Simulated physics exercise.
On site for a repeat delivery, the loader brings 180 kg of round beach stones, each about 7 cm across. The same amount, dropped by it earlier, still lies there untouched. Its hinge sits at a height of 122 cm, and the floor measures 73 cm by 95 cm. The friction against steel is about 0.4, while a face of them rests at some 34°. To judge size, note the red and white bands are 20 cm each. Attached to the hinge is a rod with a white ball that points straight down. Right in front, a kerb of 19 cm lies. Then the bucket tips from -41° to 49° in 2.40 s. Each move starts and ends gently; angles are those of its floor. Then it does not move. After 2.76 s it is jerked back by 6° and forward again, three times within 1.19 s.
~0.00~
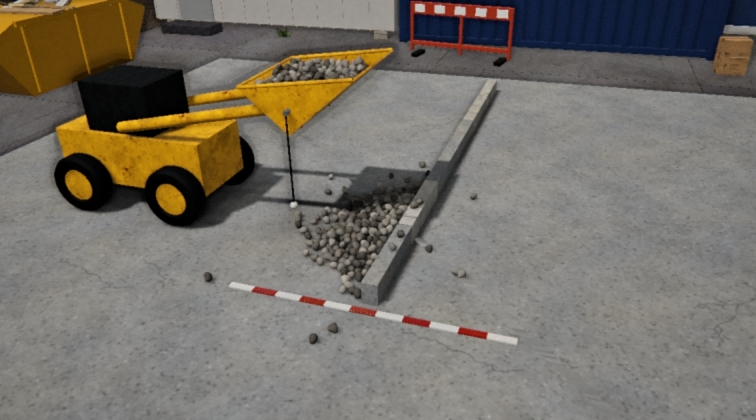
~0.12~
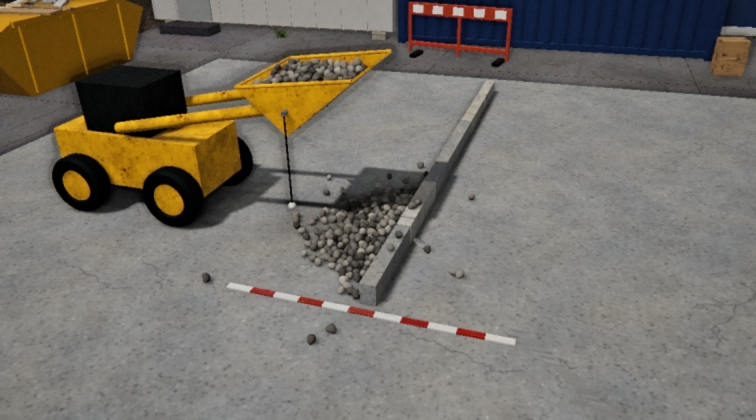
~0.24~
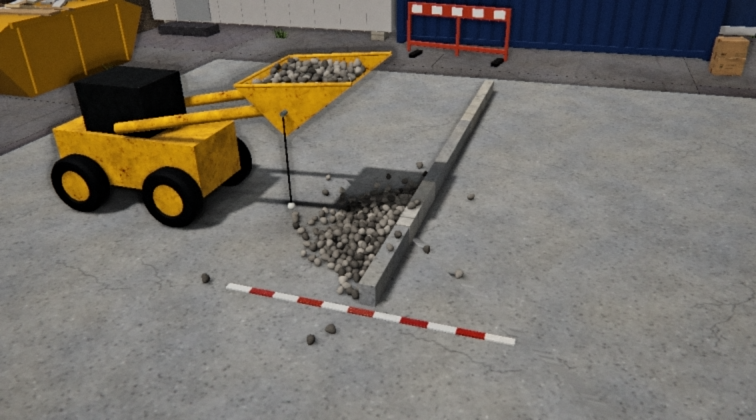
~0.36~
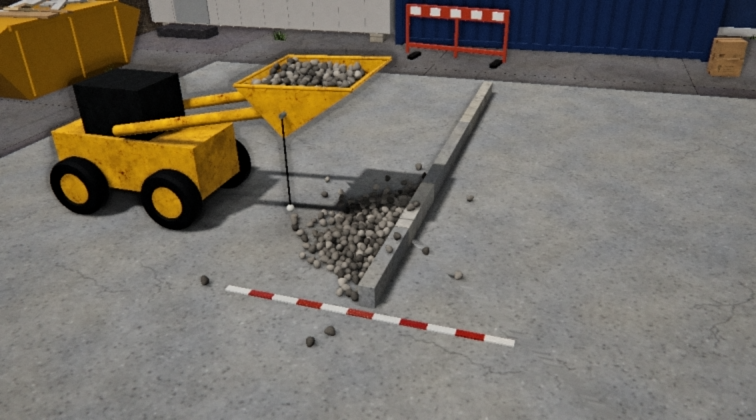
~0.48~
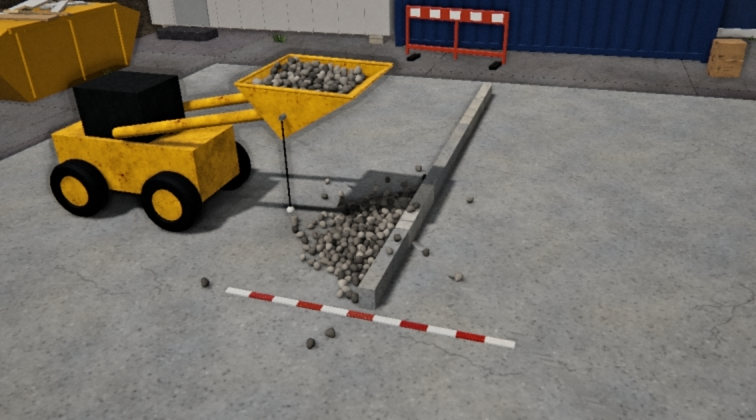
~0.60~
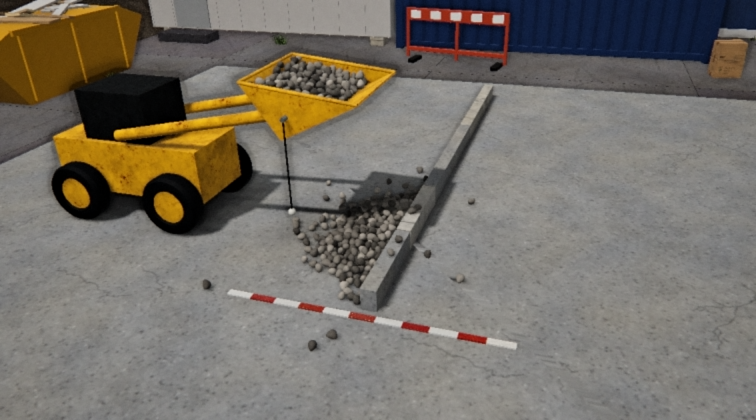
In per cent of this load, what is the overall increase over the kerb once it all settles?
24 out of 100, about.
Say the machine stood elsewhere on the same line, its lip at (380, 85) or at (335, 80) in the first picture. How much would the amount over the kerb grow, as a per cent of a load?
Around 70 percent, then around 5 percent.
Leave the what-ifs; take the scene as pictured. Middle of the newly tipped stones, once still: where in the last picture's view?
Roughly pixel (388, 224) in the last view.
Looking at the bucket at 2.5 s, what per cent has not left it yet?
Roughly 0 per cent is still inside.
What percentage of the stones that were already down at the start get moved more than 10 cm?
Close to 15 per cent.
After 1.8 s the floor is at 35°; in per cent of one load, 75 in the bucket, 124 on this side of the kerb, 1 over the kerb; the foremost stones are at (424, 229).
After 2.5 s the floor is at 49°; in per cent of one load, 0 in the bucket, 178 on this side of the kerb, 22 over the kerb; the foremost stones are at (505, 247).
After 4.4 s the floor is at 49°; in per cent of one load, 0 in the bucket, 175 on this side of the kerb, 25 over the kerb; the foremost stones are at (556, 274).
After 6.8 s the floor is at 49°; in per cent of one load, 0 in the bucket, 175 on this side of the kerb, 25 over the kerb; the foremost stones are at (556, 274). Net gain over the kerb, 24.
